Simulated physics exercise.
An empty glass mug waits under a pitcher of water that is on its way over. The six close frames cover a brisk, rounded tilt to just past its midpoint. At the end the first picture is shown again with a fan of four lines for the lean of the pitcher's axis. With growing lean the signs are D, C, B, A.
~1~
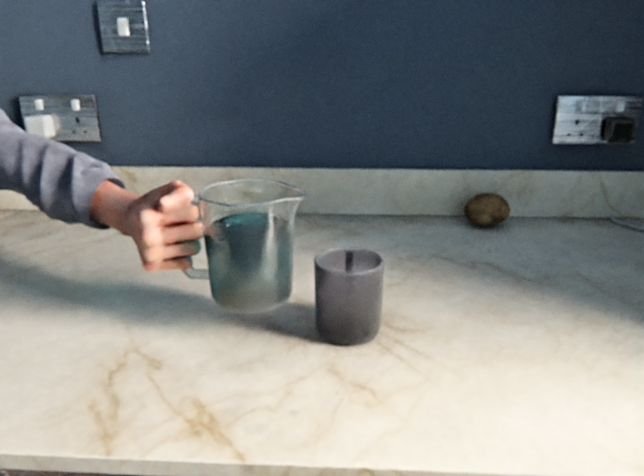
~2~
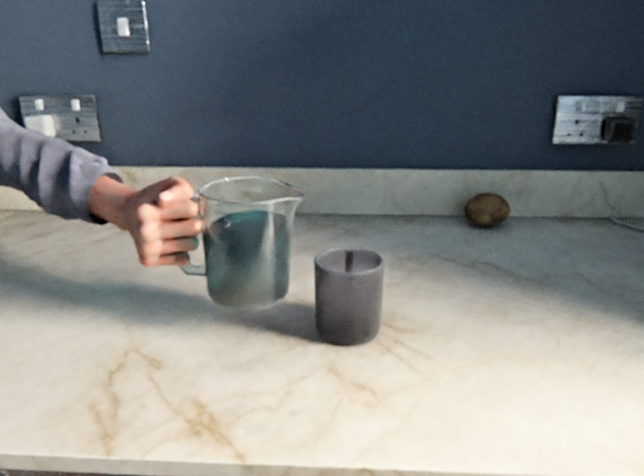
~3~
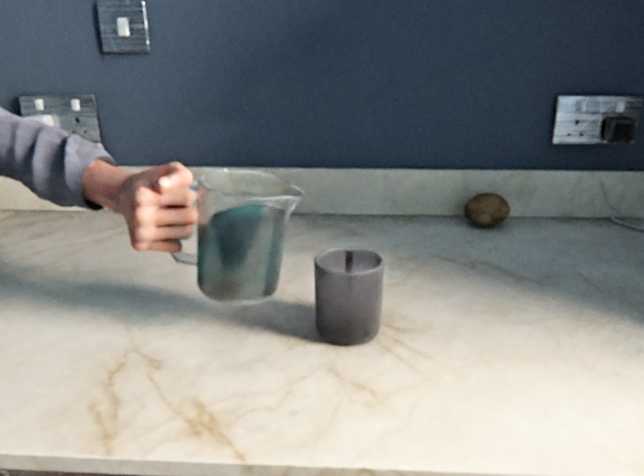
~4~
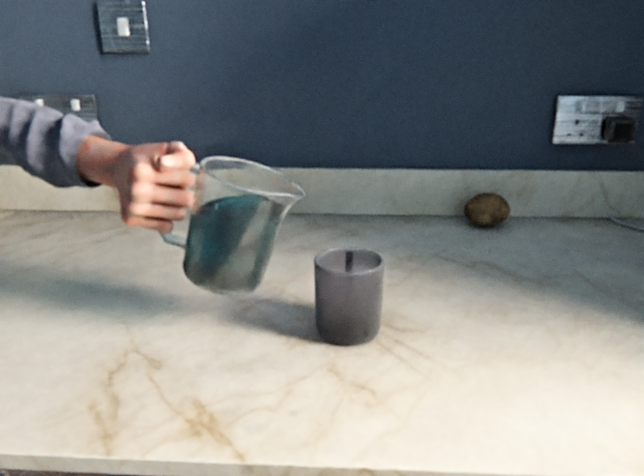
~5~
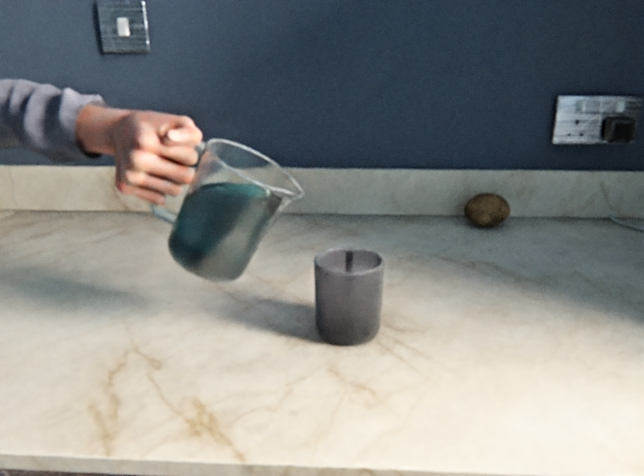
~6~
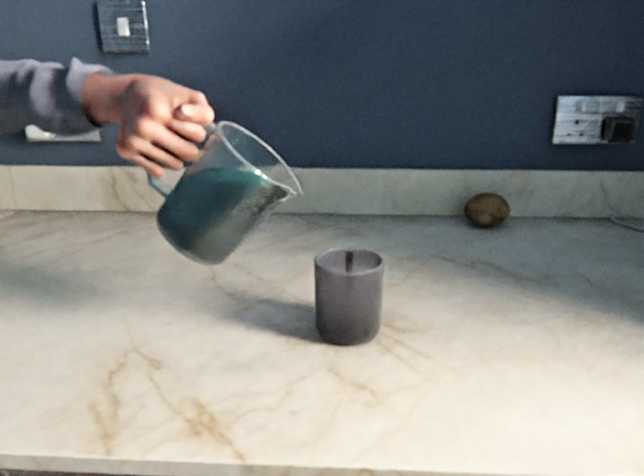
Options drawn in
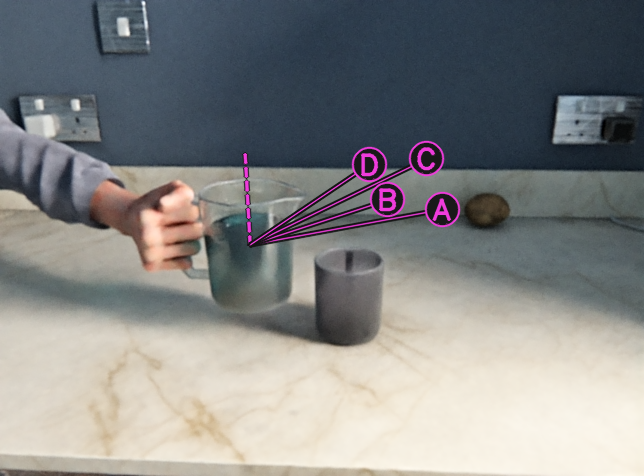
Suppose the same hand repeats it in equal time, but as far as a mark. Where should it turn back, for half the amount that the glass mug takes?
Tilt C.
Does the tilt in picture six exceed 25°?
Yes.
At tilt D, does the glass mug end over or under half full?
Under half.
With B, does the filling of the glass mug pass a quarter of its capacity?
Yes.
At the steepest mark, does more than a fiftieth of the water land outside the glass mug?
Yes, it does.
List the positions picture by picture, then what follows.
The first frame shows upright, lip at (304, 195); rim of the glass mug round (349, 259); nothing has left yet.
The second frame shows tipped about 2°, lip at (304, 195); nothing has left yet.
The third frame shows tipped about 8°, lip at (304, 195); nothing has left yet.
The fourth frame shows tipped about 17°, lip at (303, 195); nothing has left yet.
The fifth frame shows tipped about 29°, lip at (302, 194); nothing has left yet.
The sixth frame shows tipped about 40°, lip at (302, 194); nothing has left yet.
On the marked copy, A at (425, 212); B at (371, 205); C at (411, 166); D at (355, 174).
For tilt A, the glass mug ends with about 65 % of what it can hold; 23 % of the water is spilt.
For tilt B, the glass mug ends with about 69 % of what it can hold; 5 % of the water is spilt.
For tilt C, the glass mug ends with about 49 % of what it can hold.
For tilt D, the glass mug ends with about 28 % of what it can hold.
